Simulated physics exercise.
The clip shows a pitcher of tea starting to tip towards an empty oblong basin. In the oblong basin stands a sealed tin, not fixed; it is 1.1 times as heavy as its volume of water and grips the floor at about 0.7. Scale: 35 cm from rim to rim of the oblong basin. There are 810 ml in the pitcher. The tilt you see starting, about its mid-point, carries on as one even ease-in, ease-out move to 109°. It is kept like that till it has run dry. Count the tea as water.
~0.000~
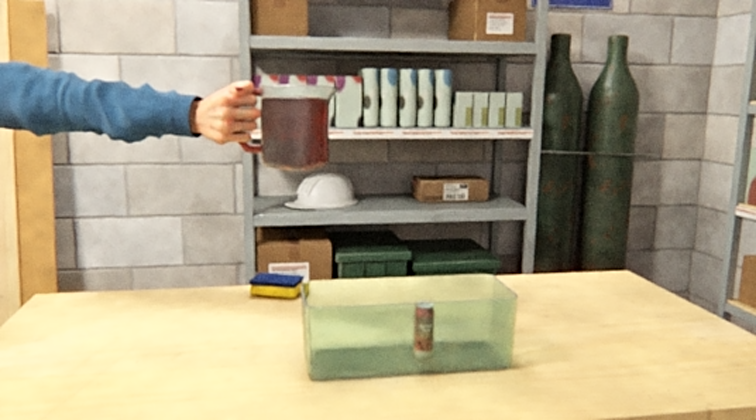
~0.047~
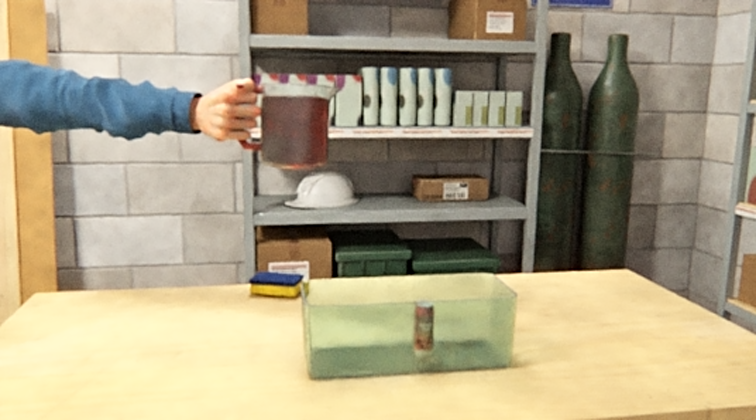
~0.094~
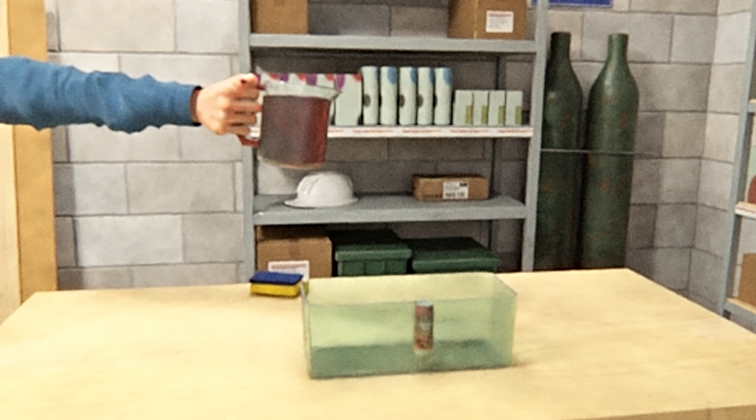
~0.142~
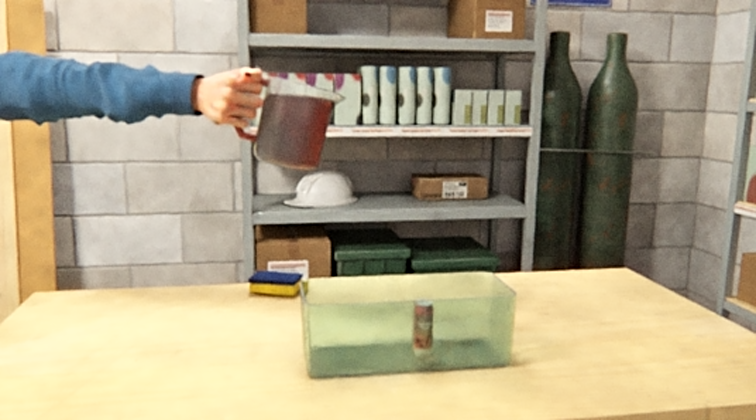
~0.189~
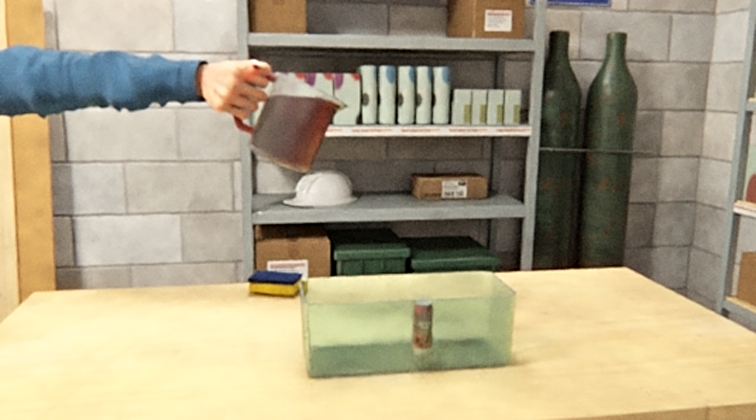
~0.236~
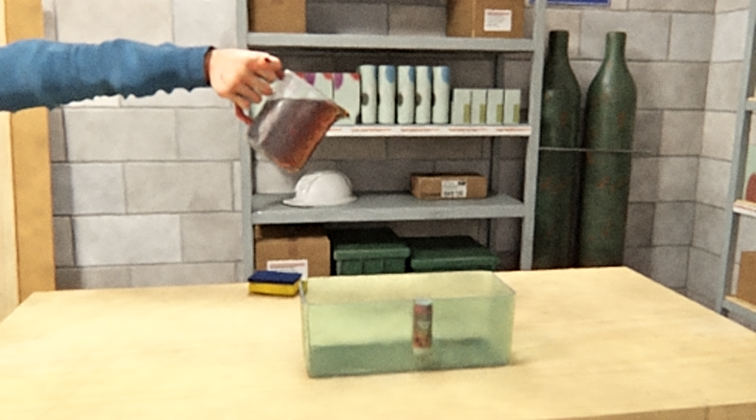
A hand in a blue sleeve, reaching in from the left, holds a clear pitcher of dark reddish-brown tea and tilts it rightward, slowly, then faster. Seen from a fixed, front-on view, a greenish, see-through oblong basin holding a small tin stands below on a pale table, beside a blue-and-yellow sponge. Behind, grey storeroom shelves hold boxes and a white hard hat, near two green cylinders.
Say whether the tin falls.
The tin goes over.
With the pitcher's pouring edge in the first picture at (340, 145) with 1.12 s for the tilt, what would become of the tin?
Then it keeps standing.
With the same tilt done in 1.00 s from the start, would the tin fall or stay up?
The tin falls.
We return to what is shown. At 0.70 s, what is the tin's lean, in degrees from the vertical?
It is at some 25°.
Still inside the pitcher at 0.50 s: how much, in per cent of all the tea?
Some 56 per cent.
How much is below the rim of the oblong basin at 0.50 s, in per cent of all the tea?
Near 4 in a hundred.
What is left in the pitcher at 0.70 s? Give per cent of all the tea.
About 14 per cent.
By 0.50 s the tilt is 99° and 57 per cent is still to pour; the tin stands where it began.
By 0.70 s the tilt is 109° and 14 per cent is still to pour; the tin leans 23°.
By 0.90 s the tilt is 109° and 2 per cent is still to pour; the tin lies on its side.
By 1.12 s the tilt is 109° and 0 per cent is still to pour; the tin lies on its side.
At rest the tin lies on its side.
